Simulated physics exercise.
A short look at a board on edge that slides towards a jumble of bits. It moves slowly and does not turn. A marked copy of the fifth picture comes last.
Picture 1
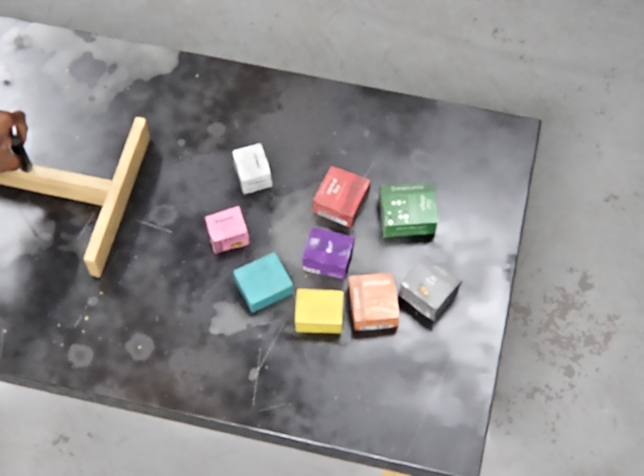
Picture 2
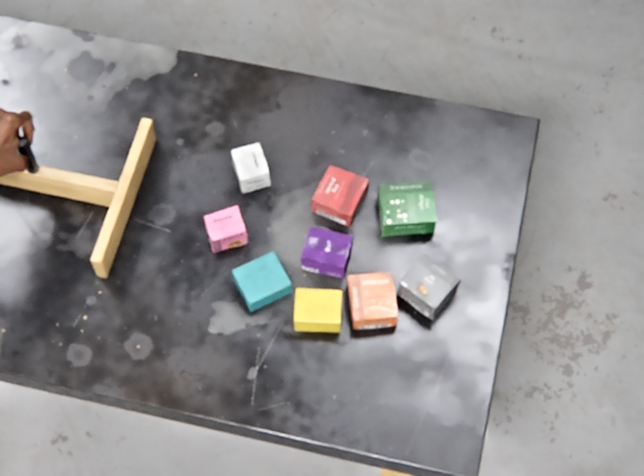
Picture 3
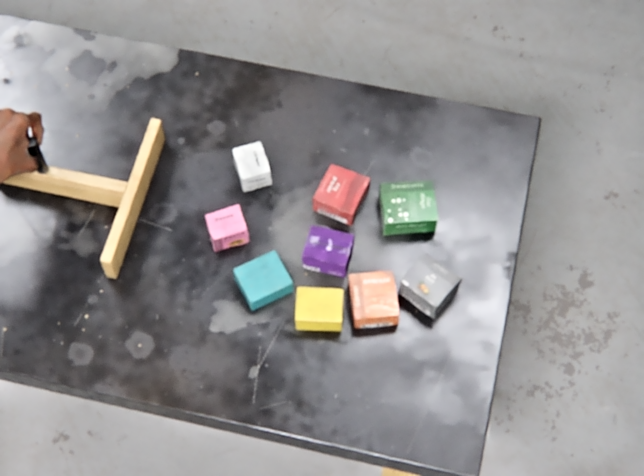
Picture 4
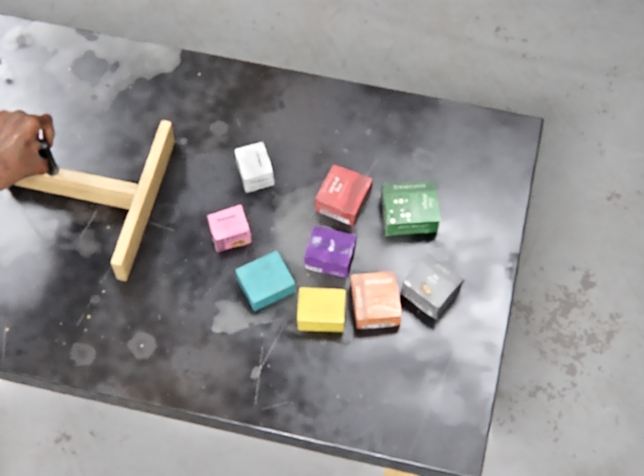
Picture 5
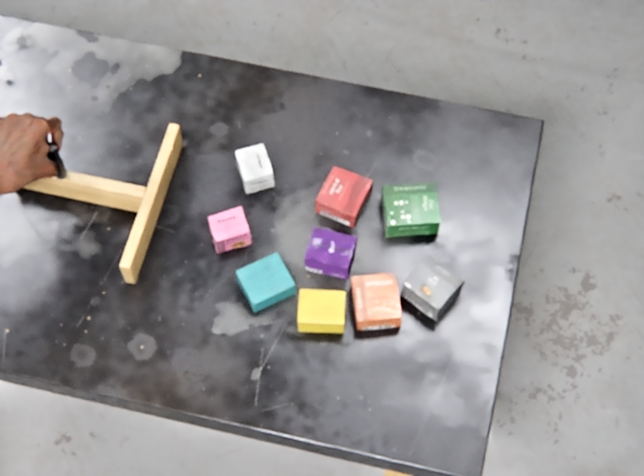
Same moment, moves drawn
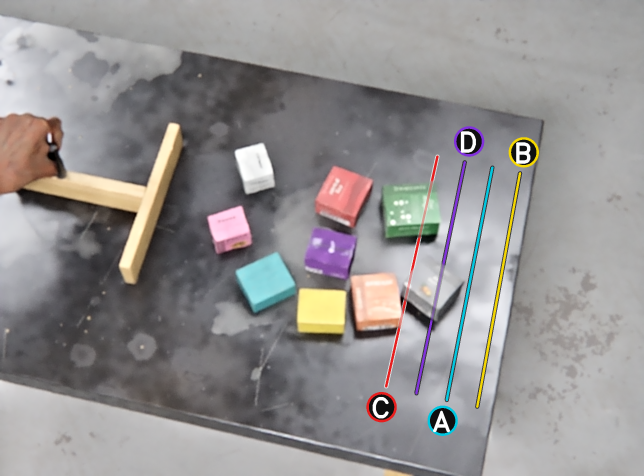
A T-shaped wooden pusher, held by a hand at the left edge, lies on a dark, scuffed tabletop seen from above against a grey floor. To its right are scattered small boxes: white and pink nearest, teal and yellow lower, purple and red in the middle, with orange, grey and green farther right. The hand slides the pusher slowly rightward without turning it, while the boxes stay put and the view shifts barely.
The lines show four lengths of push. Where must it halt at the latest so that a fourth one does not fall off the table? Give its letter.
It can go as far as D.
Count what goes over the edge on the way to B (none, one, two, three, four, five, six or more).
Six or more.
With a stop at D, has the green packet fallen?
By then, yes.
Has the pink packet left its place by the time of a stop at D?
Yes.
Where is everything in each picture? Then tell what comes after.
White box (252, 169); green packet (408, 209); orange box (374, 302), in the first frame.
Board (122, 187); pink packet (226, 230), in the second frame.
Board (131, 188); grey packet (430, 286), in the third frame.
Board (142, 190); red packet (343, 195), in the fourth frame.
Board (150, 193); white box (255, 169); green packet (411, 209); orange box (376, 302), in the fifth frame.
On the copy, A at (471, 278); B at (500, 284); C at (413, 266); D at (442, 272).
On D. First, board (253, 215); turquoise block (275, 285); white box (288, 183).
Then, board (356, 236); grey packet (466, 290); green packet (472, 225).
Finally, board (440, 254); grey packet over the edge; green packet over the edge; two fallen.
By contrast, A drops five; B drops eight; C is within the limit but short.
